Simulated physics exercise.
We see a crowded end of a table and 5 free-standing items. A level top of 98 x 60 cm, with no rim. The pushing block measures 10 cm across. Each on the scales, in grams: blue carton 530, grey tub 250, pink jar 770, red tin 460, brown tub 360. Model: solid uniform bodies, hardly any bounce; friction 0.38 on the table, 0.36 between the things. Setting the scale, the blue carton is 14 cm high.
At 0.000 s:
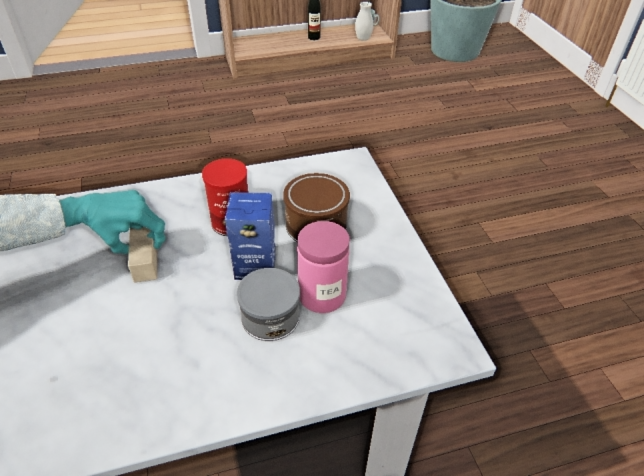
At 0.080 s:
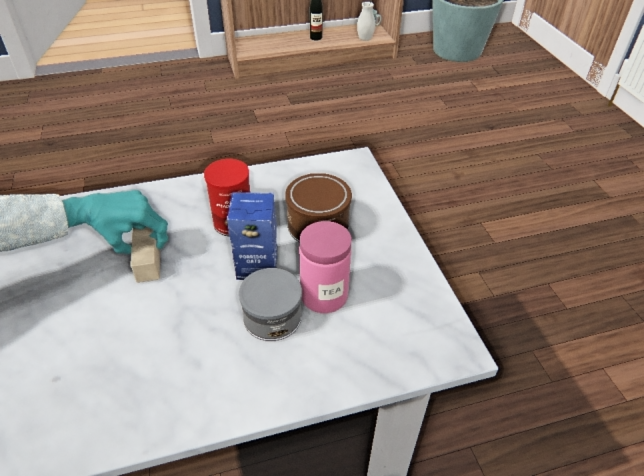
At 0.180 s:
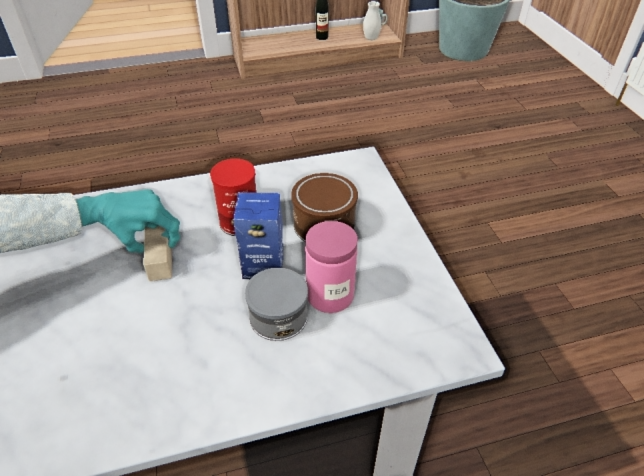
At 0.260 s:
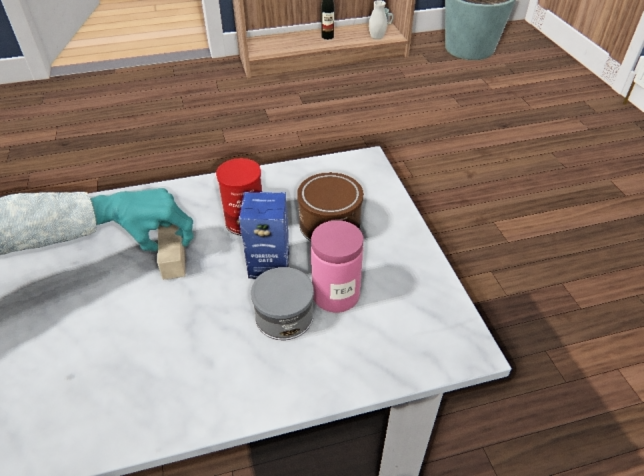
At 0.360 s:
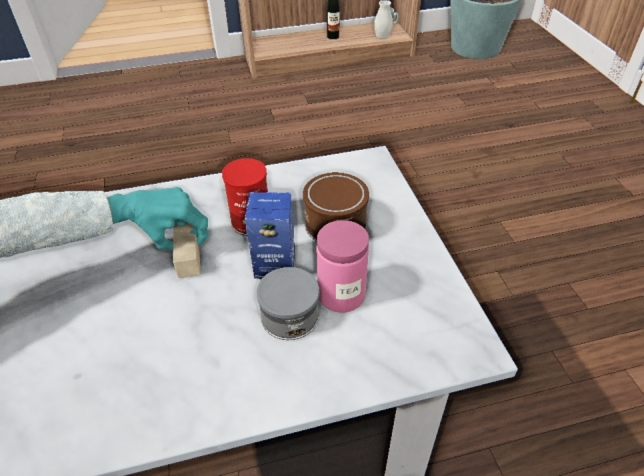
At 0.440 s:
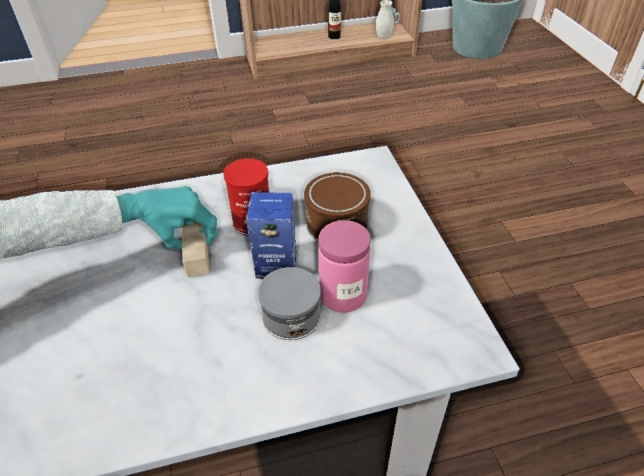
Teal-gloved hand sliding a small pale block rightward across a marble tabletop toward a cluster of five containers, which stay unmoved.
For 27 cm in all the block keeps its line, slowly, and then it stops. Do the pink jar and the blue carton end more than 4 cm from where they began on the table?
The pink jar doesn't go anywhere; the blue carton goes somewhere else.
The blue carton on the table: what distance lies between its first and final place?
It ends about 13 centimetres from where it started.
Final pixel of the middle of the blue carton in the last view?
It winds up close to (352, 232).
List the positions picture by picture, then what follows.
Block slid 0 cm; pink jar (323, 268); blue carton (252, 238), in the first frame.
Block slid 0 cm; brown tub (318, 210); grey tub (272, 305), in the second frame.
Block slid 1 cm; red tin (236, 198); brown tub (324, 209), in the third frame.
Block slid 2 cm; grey tub (283, 304); red tin (242, 198), in the fourth frame.
Block slid 4 cm; brown tub (336, 209); grey tub (289, 304), in the fifth frame.
Block slid 5 cm; pink jar (344, 268); blue carton (274, 237), in the sixth frame.
After 1.14 s, block slid 16 cm; blue carton moved 3 cm near (291, 236); red tin moved 3 cm.
After 1.54 s, block slid 23 cm; blue carton moved 9 cm near (328, 232); red tin moved 3 cm.
In the end (2.2 s), not toppled but over 4 cm from the start, blue carton; the other 4 under 4 cm from the start. At the end, from the last picture's camera, pink jar near (344, 268), blue carton near (351, 232).
